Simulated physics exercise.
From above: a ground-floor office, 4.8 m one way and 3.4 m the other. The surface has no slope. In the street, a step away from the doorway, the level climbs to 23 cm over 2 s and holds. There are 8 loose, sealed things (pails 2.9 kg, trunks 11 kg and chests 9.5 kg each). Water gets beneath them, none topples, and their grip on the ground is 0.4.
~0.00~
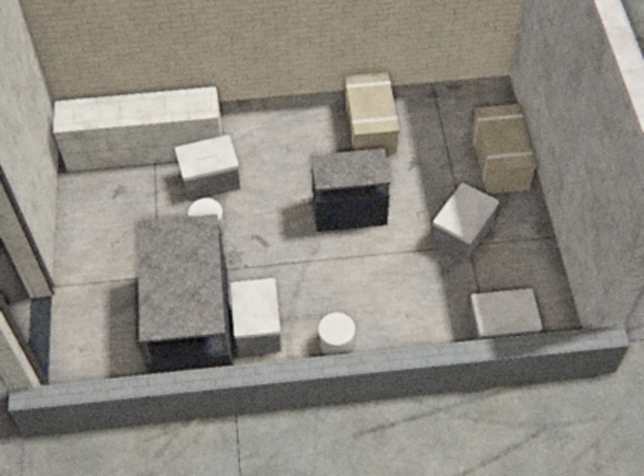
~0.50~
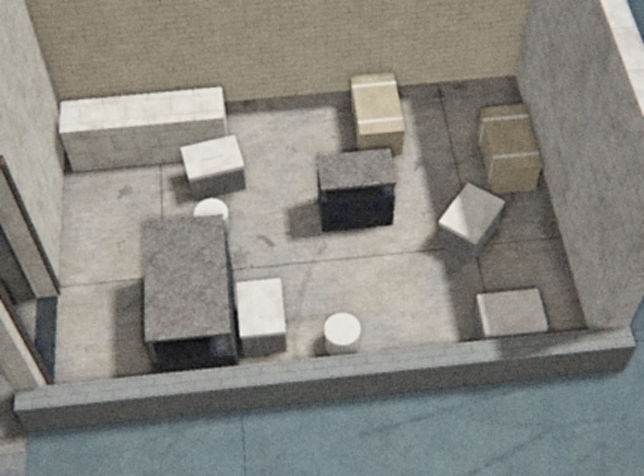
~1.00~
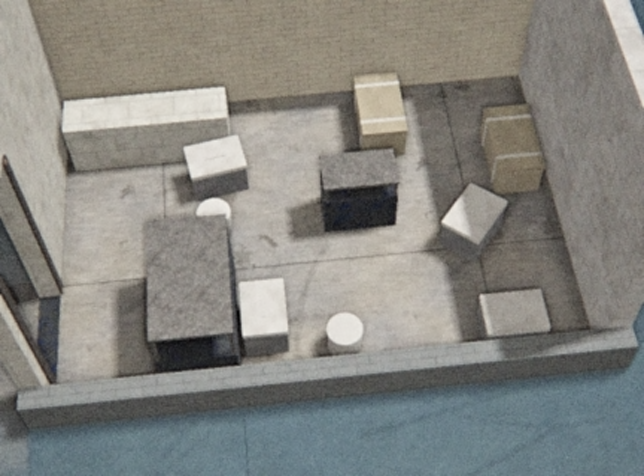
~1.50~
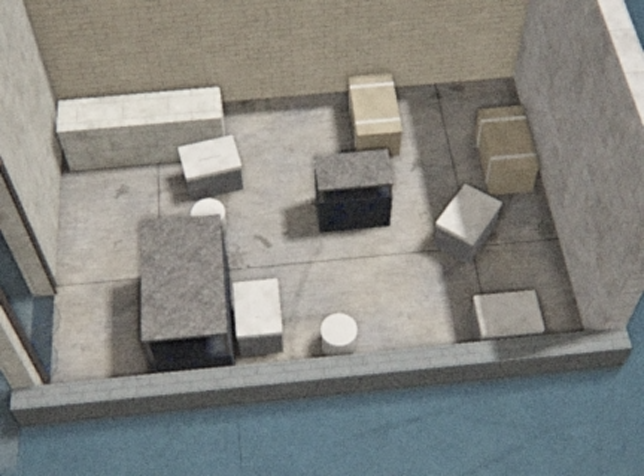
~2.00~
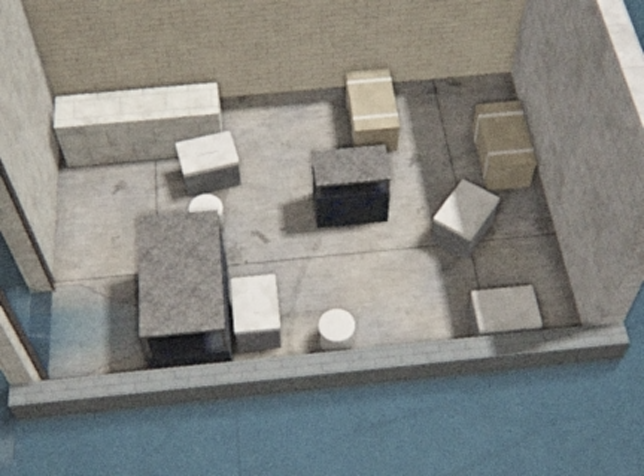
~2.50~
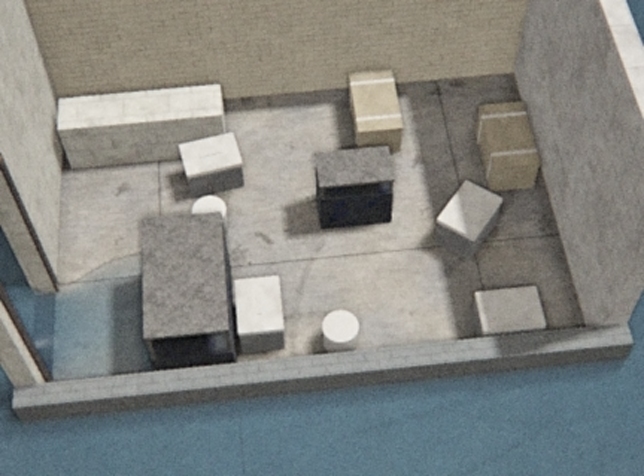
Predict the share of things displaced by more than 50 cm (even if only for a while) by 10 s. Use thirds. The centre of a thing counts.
Share: From one to two thirds.
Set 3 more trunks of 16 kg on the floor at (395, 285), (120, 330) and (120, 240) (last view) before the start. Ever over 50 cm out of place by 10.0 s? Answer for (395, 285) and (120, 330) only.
In turn: Short of it, more.
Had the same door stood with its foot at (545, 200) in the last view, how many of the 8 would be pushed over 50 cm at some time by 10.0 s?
Then 8.
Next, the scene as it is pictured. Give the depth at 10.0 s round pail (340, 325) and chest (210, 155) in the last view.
About 4 and 9 cm.
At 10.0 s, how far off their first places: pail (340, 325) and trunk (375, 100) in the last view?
In that order: 100 cm, 120 cm.
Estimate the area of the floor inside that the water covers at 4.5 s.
About 6.5 m2.
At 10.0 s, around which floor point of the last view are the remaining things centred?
Around (422, 223).
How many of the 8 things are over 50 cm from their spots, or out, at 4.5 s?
I count 1.
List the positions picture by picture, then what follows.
A pail at (205, 212) rests on the ground; a trunk at (372, 102) rests on the ground; water covers 0.0 m2; 0 of 8 have shifted, in the first picture.
A pail at (211, 212) rests on the ground; a trunk at (377, 102) rests on the ground; water covers 0.0 m2; 0 of 8 have shifted, in the second picture.
A pail at (214, 212), on the bottom; a trunk at (380, 102) rests on the ground; water covers 0.0 m2; 0 of 8 have shifted, in the third picture.
A pail at (208, 212) rests on the ground; a trunk at (375, 103) rests on the ground; 0.0 m2 under water; 0 of 8 have shifted, in the fourth picture.
A pail at (206, 208) rests on the ground; a trunk at (372, 99) rests on the ground; water covers 0.6 m2; 0 of 8 have shifted, in the fifth picture.
A pail at (209, 210) rests on the ground; a trunk at (375, 100) rests on the ground; water covers 1.3 m2; 0 of 8 have shifted, in the sixth picture.
After 3.5 s 0 of 8 are over 50 cm from their spots; 0 afloat.
After 4.5 s 1 of 8 are over 50 cm from their spots; 0 afloat.
After 7.0 s 1 of 8 are over 50 cm from their spots; 0 afloat.
After 10.0 s 4 of 8 are over 50 cm from their spots, and 4 have been at some point; 5 afloat.
